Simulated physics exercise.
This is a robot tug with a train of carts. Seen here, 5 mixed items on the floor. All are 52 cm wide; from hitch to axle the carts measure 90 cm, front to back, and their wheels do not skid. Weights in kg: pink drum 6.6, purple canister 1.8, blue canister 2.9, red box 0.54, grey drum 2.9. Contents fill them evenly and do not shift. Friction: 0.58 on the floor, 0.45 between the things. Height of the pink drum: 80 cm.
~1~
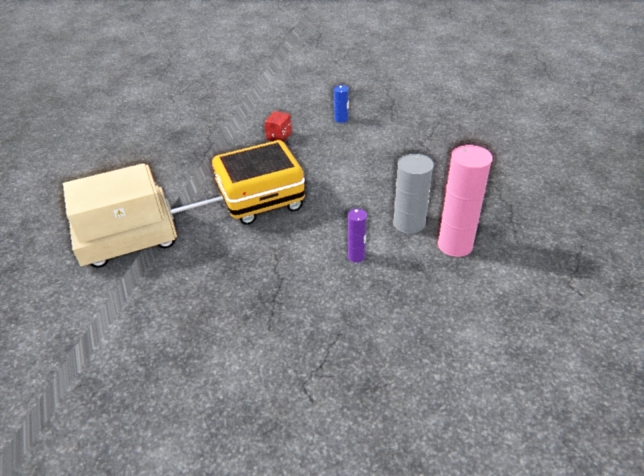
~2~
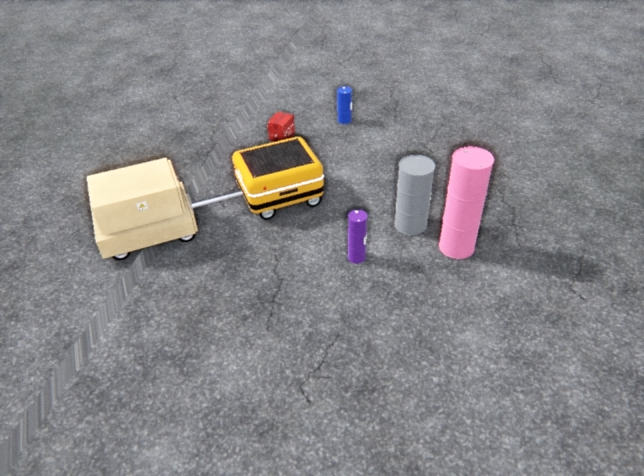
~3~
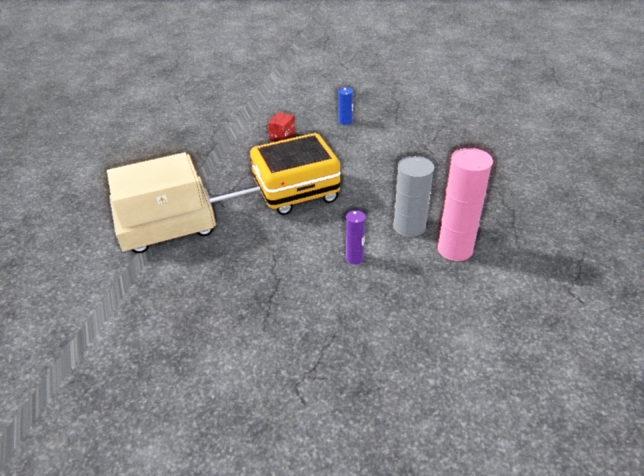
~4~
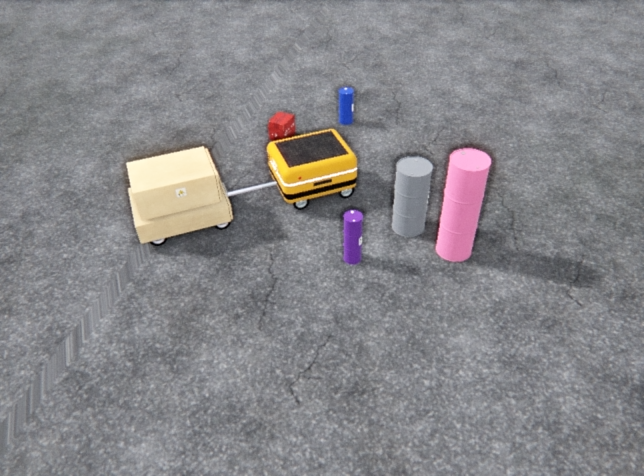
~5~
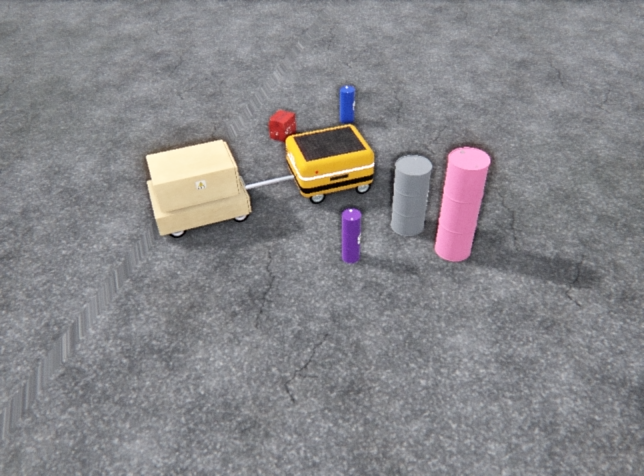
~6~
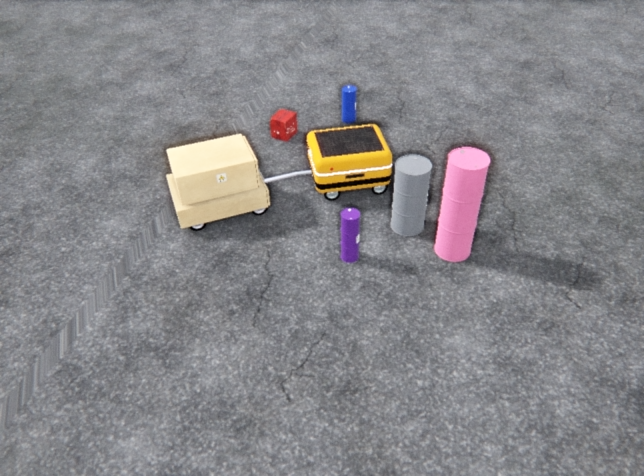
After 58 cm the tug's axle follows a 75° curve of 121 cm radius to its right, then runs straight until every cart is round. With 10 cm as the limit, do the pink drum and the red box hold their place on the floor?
The pink drum gets shifted; the red box holds its spot.
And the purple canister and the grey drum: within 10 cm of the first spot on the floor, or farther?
The purple canister holds its spot; the grey drum ends elsewhere.
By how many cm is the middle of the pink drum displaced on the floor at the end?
About 20 cm.
Then, 1.00 s past the last view, tug 156 cm along.
Then, 2.10 s past the last view, tug 242 cm along; grey drum shifted 15 cm.
Then, 3.10 s past the last view, tug 320 cm along; pink drum shifted 19 cm near (466, 225); grey drum shifted 26 cm.
Finally, not toppled but over 10 cm from the start, pink drum and grey drum; the other 3 still in place (within 10 cm). Final places as that camera would see them, pink drum near (466, 226), red box near (284, 125).
